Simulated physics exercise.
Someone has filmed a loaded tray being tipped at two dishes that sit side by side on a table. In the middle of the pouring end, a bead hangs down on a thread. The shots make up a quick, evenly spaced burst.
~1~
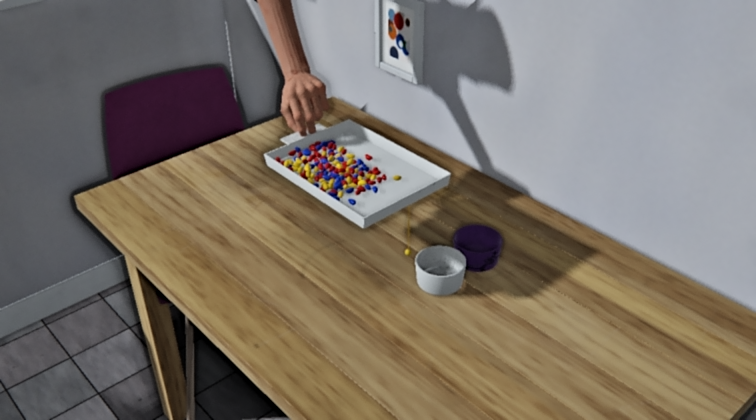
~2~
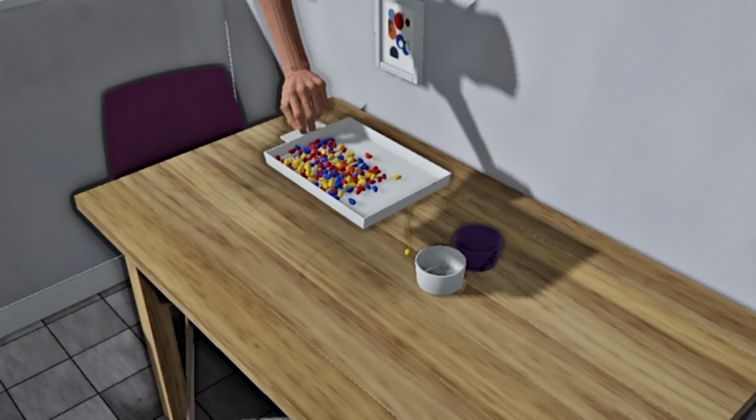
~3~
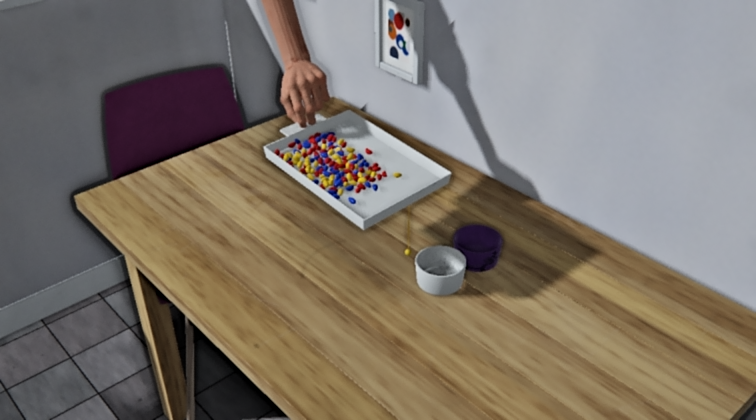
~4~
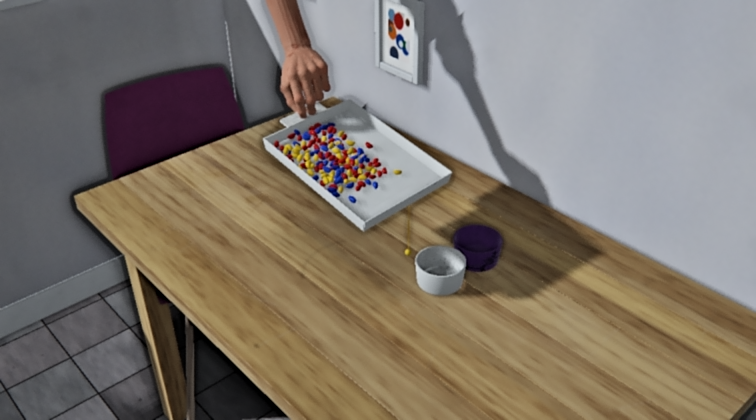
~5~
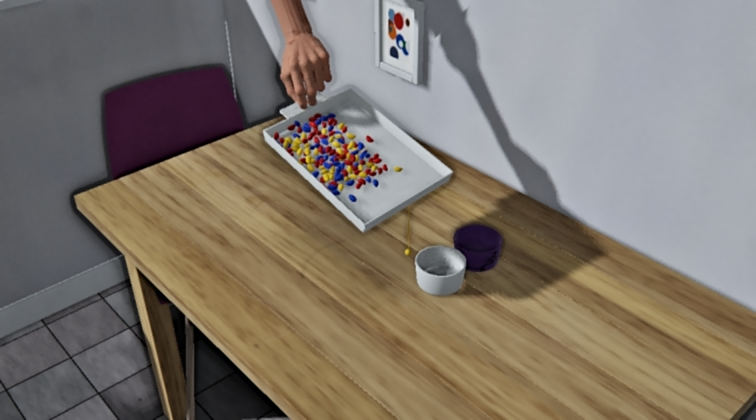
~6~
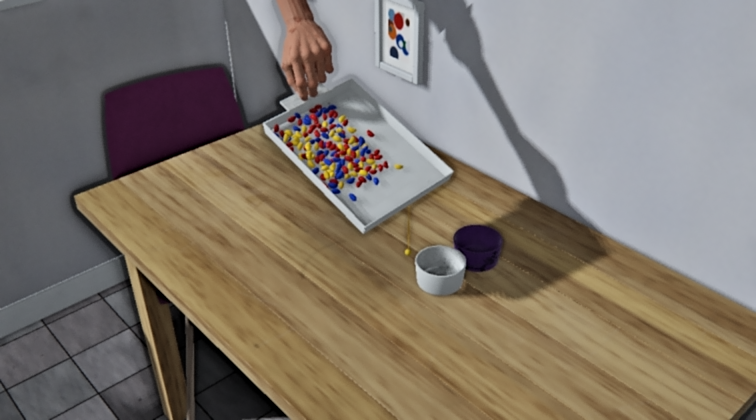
On a wooden table against a pale wall, a hand at the far end of a white tray of colourful jelly beans gradually raises that end, the tray slanting toward its near left corner, while two small dishes stay still.
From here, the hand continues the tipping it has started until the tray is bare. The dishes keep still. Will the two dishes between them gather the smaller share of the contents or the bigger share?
The greater share ends up outside the dishes.
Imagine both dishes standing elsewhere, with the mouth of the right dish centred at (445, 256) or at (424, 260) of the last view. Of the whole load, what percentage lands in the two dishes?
The first try yields 40% and the second yields 70%.
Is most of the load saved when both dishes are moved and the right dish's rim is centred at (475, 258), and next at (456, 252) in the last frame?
First place: Short of half; second place: Short of half.
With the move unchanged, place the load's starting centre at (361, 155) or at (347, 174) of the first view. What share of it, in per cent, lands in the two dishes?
Shares: 0 % for the first, 0 % for the second.
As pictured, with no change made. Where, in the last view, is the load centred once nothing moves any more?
At about (393, 312).
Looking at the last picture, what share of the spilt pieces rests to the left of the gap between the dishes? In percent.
Left share: Some 100 per cent.
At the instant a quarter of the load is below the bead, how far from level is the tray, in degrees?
It's turned some 110 degrees by then.
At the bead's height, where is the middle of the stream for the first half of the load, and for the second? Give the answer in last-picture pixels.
Early-half point (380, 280); late-half point (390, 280).
Just after the last frame, tray tipped steeply; almost all on the tray; about a tenth in the air.
A moment on, tray tipped past a quarter turn; the larger part on the tray; roughly a quarter outside both; about a tenth in the air.
Further on, tray tipped past a quarter turn; about a tenth in the left dish; almost all outside both.
When it is over, tray tipped past a quarter turn; about a tenth in the left dish; not one in the right dish; almost all outside both.
